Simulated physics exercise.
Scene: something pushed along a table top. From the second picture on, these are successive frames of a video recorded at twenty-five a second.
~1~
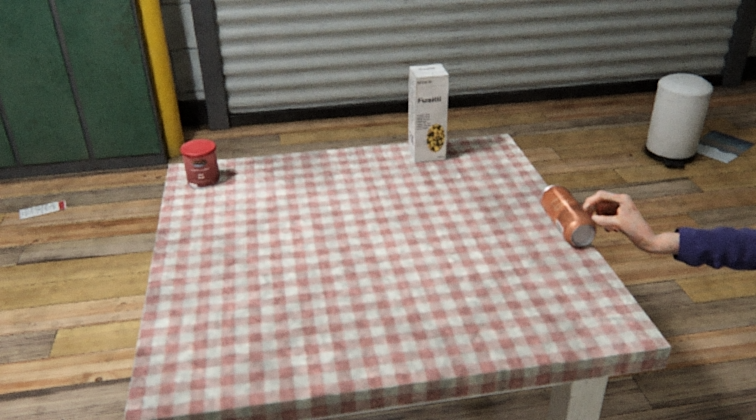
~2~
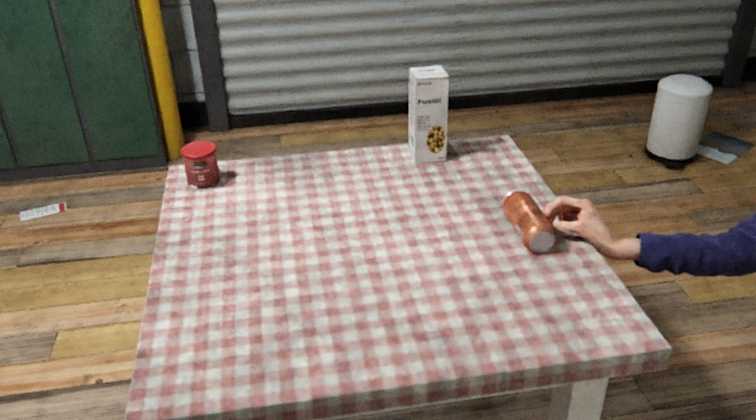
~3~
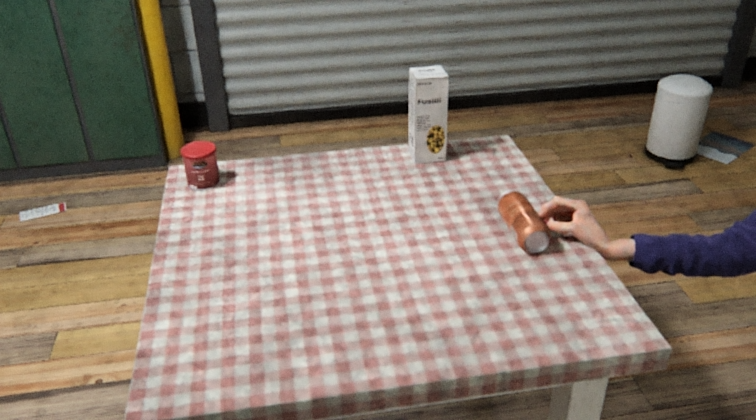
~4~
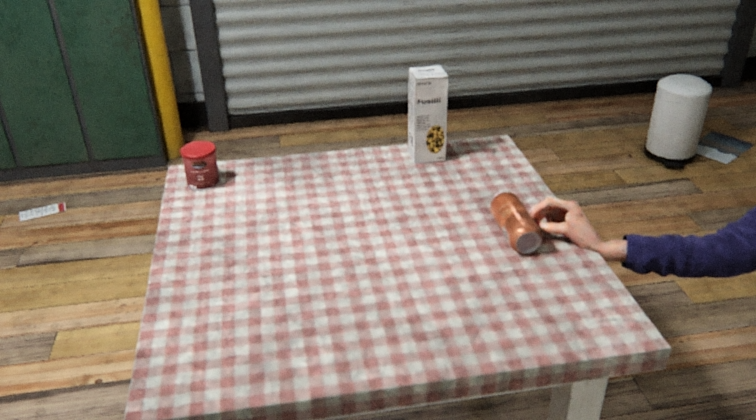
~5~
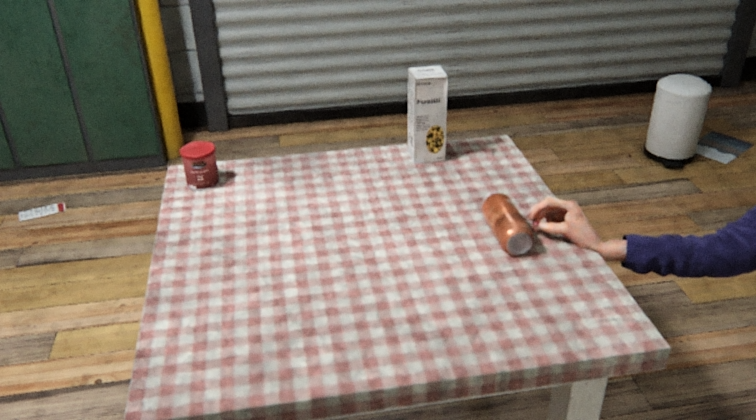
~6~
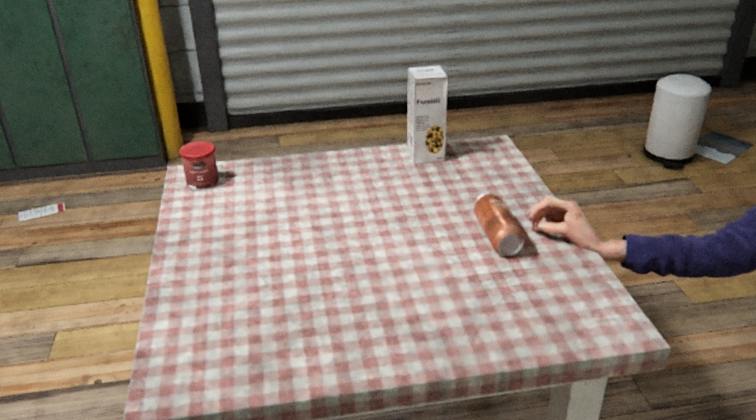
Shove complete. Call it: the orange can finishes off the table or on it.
On it.
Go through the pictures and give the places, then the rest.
The first frame shows under the hand; orange can (568, 215).
The second frame shows under the hand; orange can (528, 220).
The third frame shows under the hand; orange can (523, 221).
The fourth frame shows orange can (515, 222).
The fifth frame shows orange can (507, 223) shifted a little.
The sixth frame shows orange can (498, 224) shifted a little.
Then, 0.30 s on from there, orange can shifted well along near (443, 230).
Then, 0.80 s on from there, orange can shifted well along near (374, 238).
In the end, moved from the start, orange can. At the end, from the last picture's camera, orange can near (330, 243).
